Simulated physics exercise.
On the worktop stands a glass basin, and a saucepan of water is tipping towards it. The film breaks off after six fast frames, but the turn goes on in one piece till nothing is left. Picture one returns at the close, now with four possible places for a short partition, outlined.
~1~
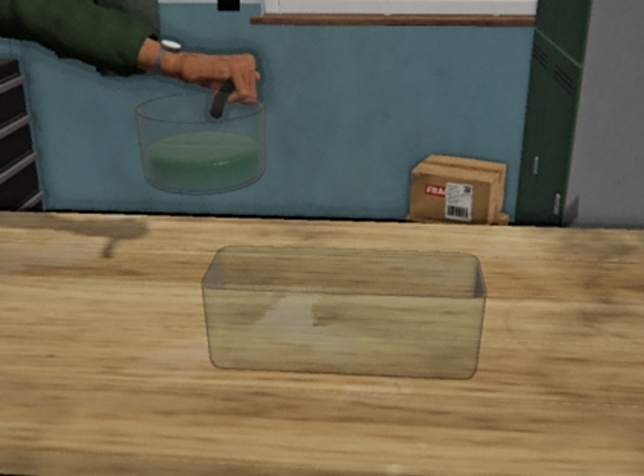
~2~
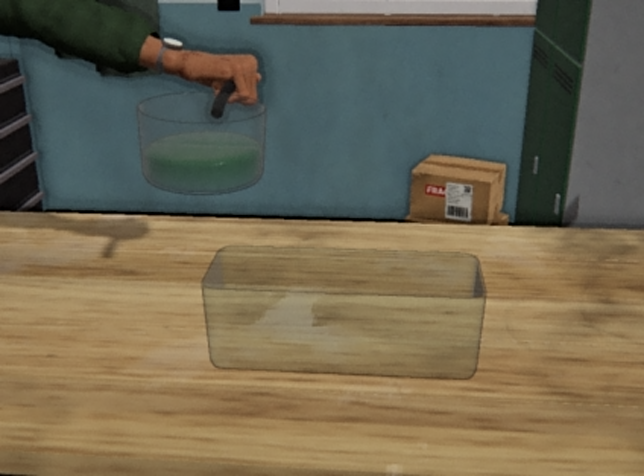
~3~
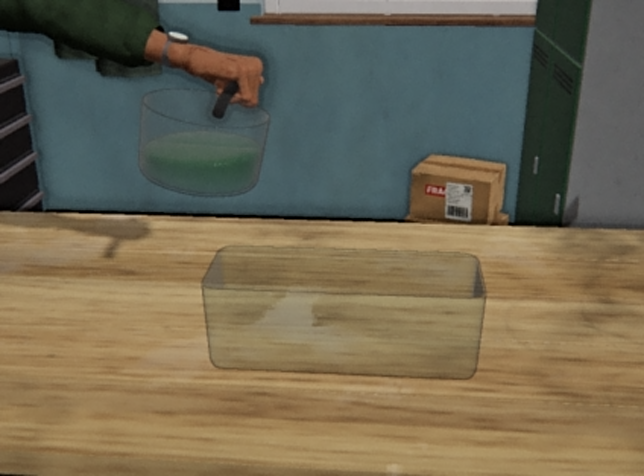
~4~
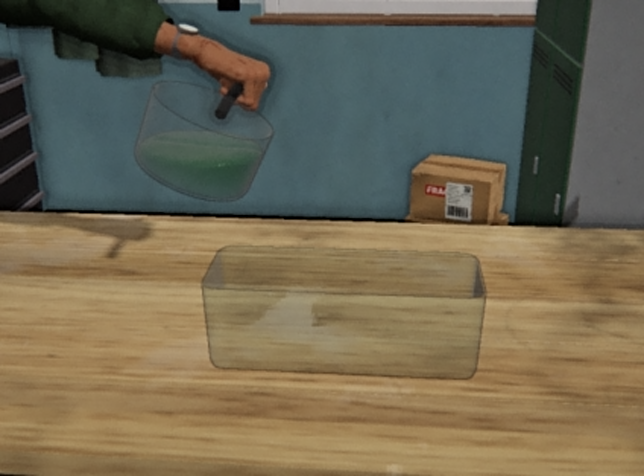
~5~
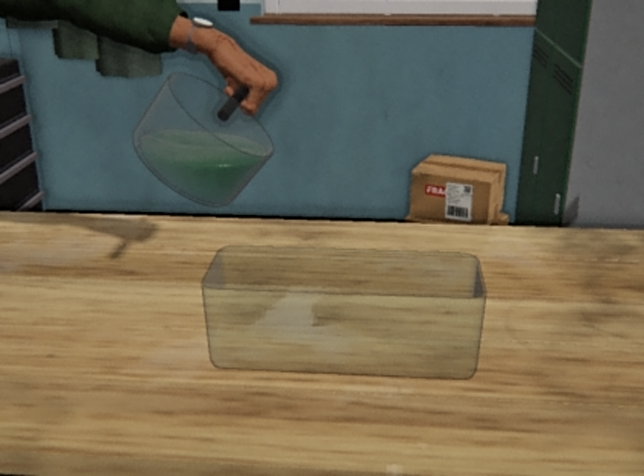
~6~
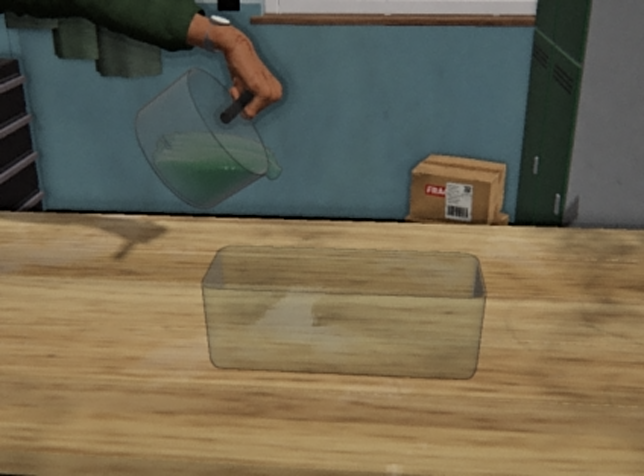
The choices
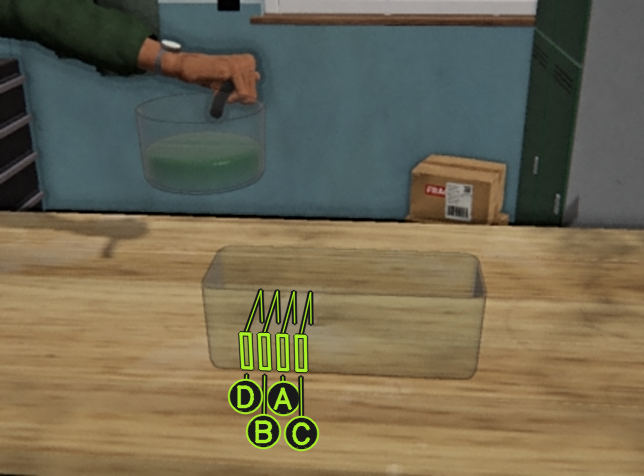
On a wooden worktop in a room with blue walls stands an empty glass basin, while a hand at the upper left holds a clear pan of greenish liquid upright. The hand gradually tilts the pan to the right, and the liquid shifts towards the lower side until a little passes over the lip.
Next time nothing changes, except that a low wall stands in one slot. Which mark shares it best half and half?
C.
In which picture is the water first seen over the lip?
In picture 6.
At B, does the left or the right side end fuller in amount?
More ends on the right.
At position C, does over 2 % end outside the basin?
No, it does not.
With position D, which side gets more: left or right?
The right one.
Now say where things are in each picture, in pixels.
In the first picture, upright, lip at (261, 107); basin from (211, 363) to (476, 376); nothing has left yet.
In the second picture, tipped about 3°, lip at (263, 110); nothing has left yet.
In the third picture, tipped about 11°, lip at (267, 119); nothing has left yet.
In the fourth picture, tipped about 23°, lip at (271, 134); nothing has left yet.
In the fifth picture, tipped about 38°, lip at (272, 151); nothing has left yet.
In the sixth picture, tipped about 55°, lip at (267, 170); water is over the lip, down to (270, 176).
In lime, A at (282, 376); B at (264, 375); C at (300, 377); D at (246, 374).
If A is chosen, about 8 % ends left of the wall and 91 % right of it.
If B is chosen, about 4 % ends left of the wall and 95 % right of it.
If C is chosen, about 47 % ends left of the wall and 52 % right of it.
If D is chosen, about 4 % ends left of the wall and 96 % right of it.
